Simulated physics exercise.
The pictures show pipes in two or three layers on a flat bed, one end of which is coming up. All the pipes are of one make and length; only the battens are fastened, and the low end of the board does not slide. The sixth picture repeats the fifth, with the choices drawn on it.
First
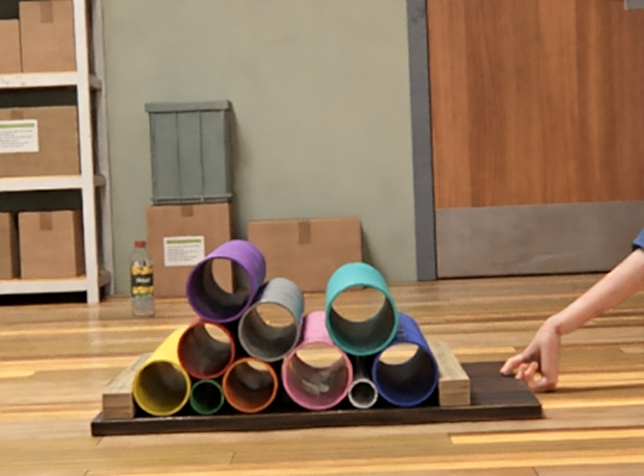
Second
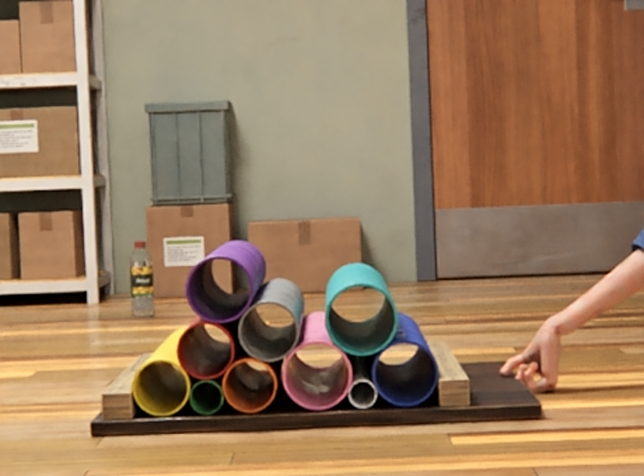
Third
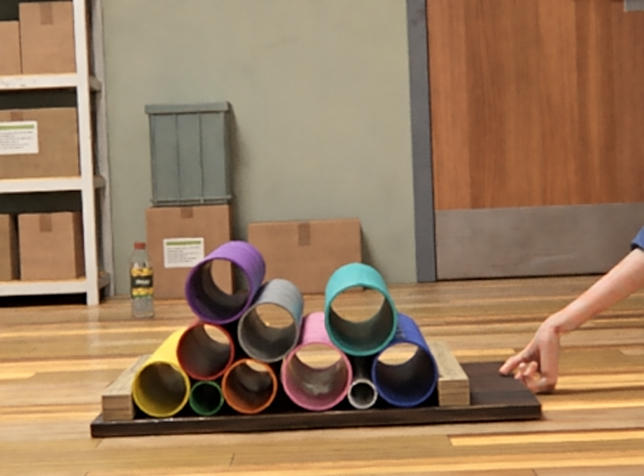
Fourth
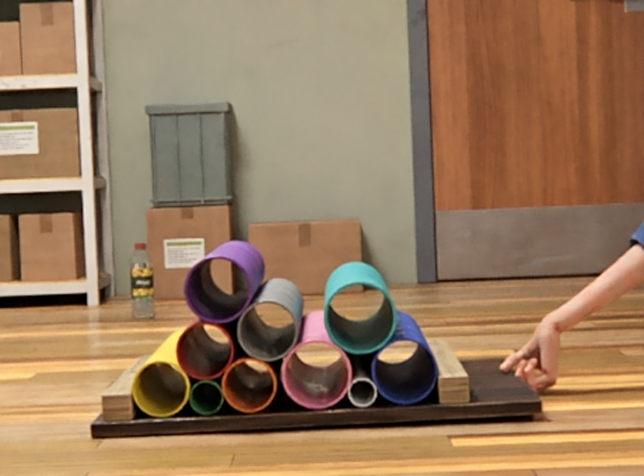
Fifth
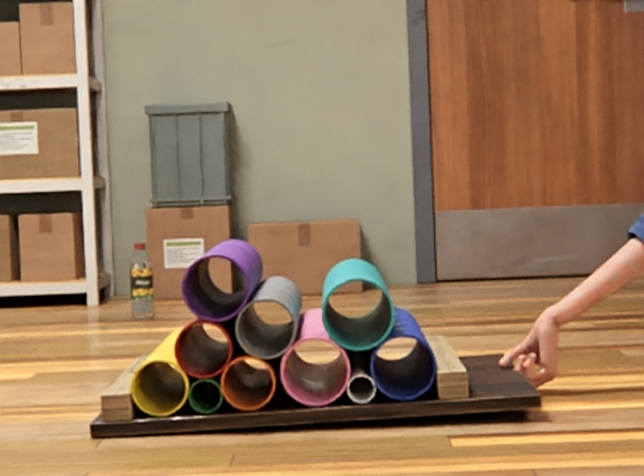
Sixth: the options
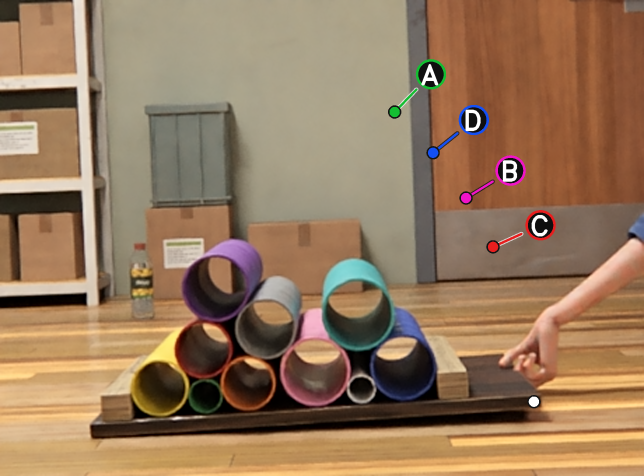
In a storeroom, a hand slightly raises the right end of a board holding stacked colourful pipes.
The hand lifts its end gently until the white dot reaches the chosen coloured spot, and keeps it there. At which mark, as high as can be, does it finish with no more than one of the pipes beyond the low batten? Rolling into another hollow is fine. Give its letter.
D is the limit.
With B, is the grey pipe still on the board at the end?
Yes.
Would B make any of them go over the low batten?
At B: Yes.
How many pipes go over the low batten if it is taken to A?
With A, four.
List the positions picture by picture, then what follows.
Orange pipe (250, 385); pink pipe (317, 375), in the first picture.
Pink pipe (317, 375); white pipe (363, 394), in the second picture.
Board (317, 383); white pipe (362, 394); blue pipe (405, 373); purple pipe (219, 290), in the third picture.
Board (317, 382); yellow pipe (161, 388); orange pipe (249, 385), in the fourth picture.
Board (316, 379); yellow pipe (160, 388), in the fifth picture.
On the marked copy, A at (395, 112); B at (466, 198); C at (493, 247); D at (433, 153); the white dot at (534, 402).
Taking D. A third of the way, board at 20°.
Two thirds of the way, board at 37°.
When it is over, board at 37°, one over the low batten (purple).
As for the rest, A four over the low batten (red, grey, turquoise, purple); B one over the low batten (purple); C one over the low batten (purple).
